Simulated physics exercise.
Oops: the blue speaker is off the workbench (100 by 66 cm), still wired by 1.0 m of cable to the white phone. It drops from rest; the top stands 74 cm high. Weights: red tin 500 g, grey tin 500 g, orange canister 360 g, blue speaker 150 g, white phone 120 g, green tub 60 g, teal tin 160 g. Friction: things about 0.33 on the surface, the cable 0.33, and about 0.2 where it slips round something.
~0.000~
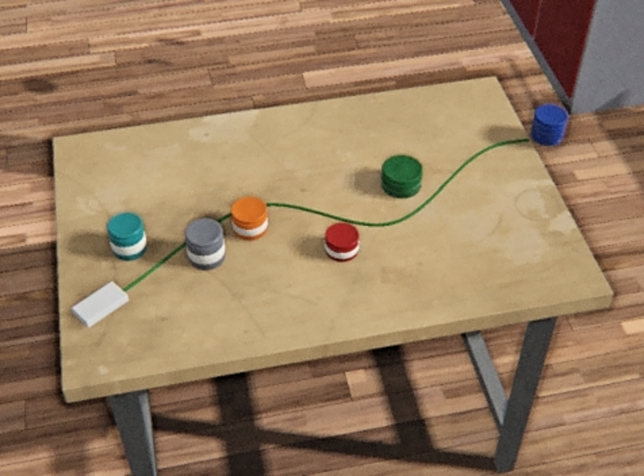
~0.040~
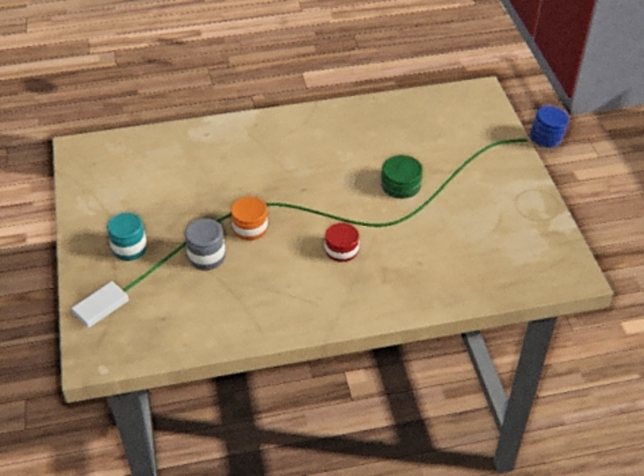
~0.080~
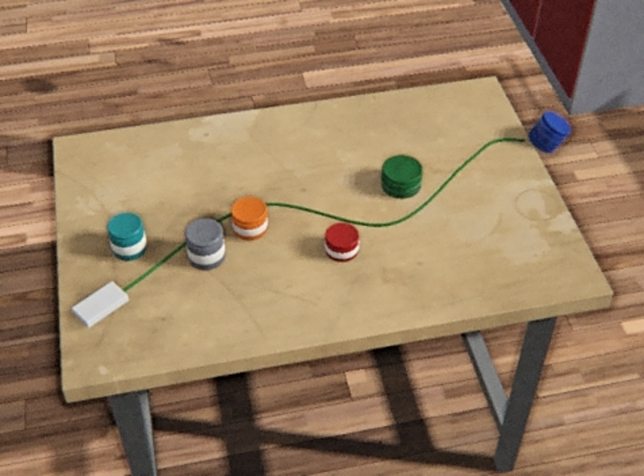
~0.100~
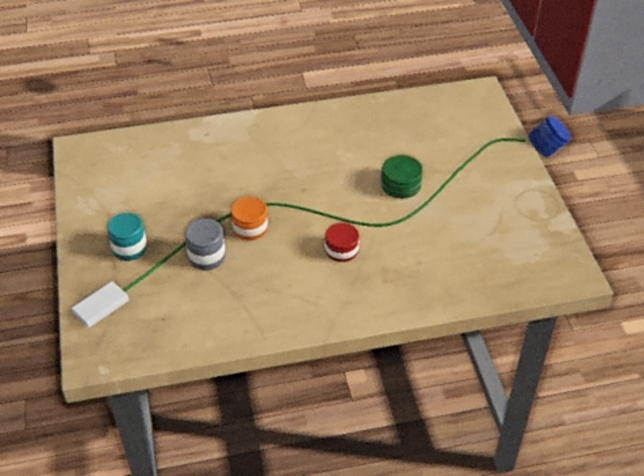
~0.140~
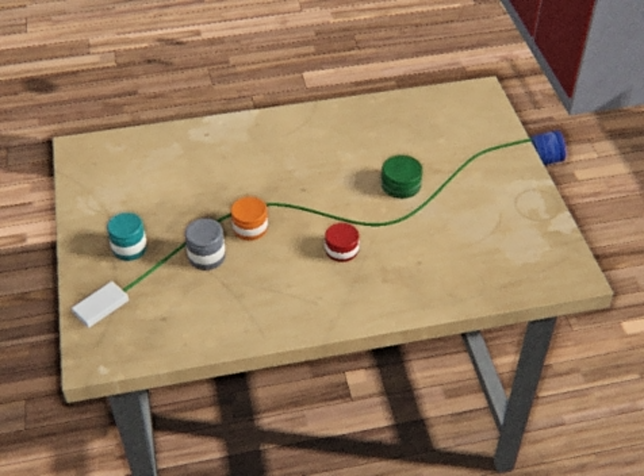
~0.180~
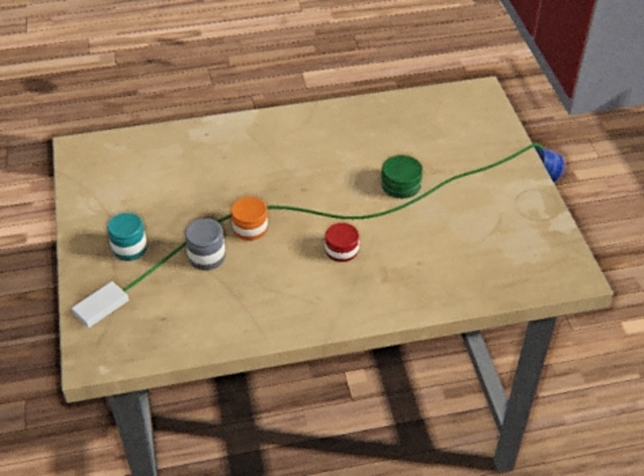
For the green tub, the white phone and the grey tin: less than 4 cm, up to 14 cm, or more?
Result: Green tub moves a moderate way, white phone reaches the top band, grey tin barely shifts.
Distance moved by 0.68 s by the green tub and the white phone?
About: Green tub 8 cm, white phone 15 cm.
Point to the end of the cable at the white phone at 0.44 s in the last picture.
At about (168, 262).
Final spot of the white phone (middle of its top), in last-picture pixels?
Around (213, 218).
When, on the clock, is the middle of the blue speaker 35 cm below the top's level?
About: 1.20 s.
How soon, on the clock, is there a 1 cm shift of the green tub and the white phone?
About: Green tub 0.24 s, white phone 0.24 s.
After 0.4 s, the cable's tail end at (168, 262); white phone 10 cm off its start, green tub 9 cm off its start, blue speaker over the edge.
After 0.7 s, the cable's tail end at (186, 248); white phone 15 cm off its start, green tub 9 cm off its start, blue speaker over the edge.
After 0.9 s, the cable's tail end at (191, 237); white phone 18 cm off its start at (170, 245), green tub 9 cm off its start at (395, 139), blue speaker over the edge.
After 1.2 s, the cable's tail end at (214, 227); white phone 23 cm off its start, green tub 9 cm off its start, blue speaker over the edge.
After 2.4 s, the cable's tail end at (238, 218); white phone 28 cm off its start at (213, 218), green tub 9 cm off its start at (395, 139), grey tin 0 cm off its start at (205, 231), blue speaker over the edge.
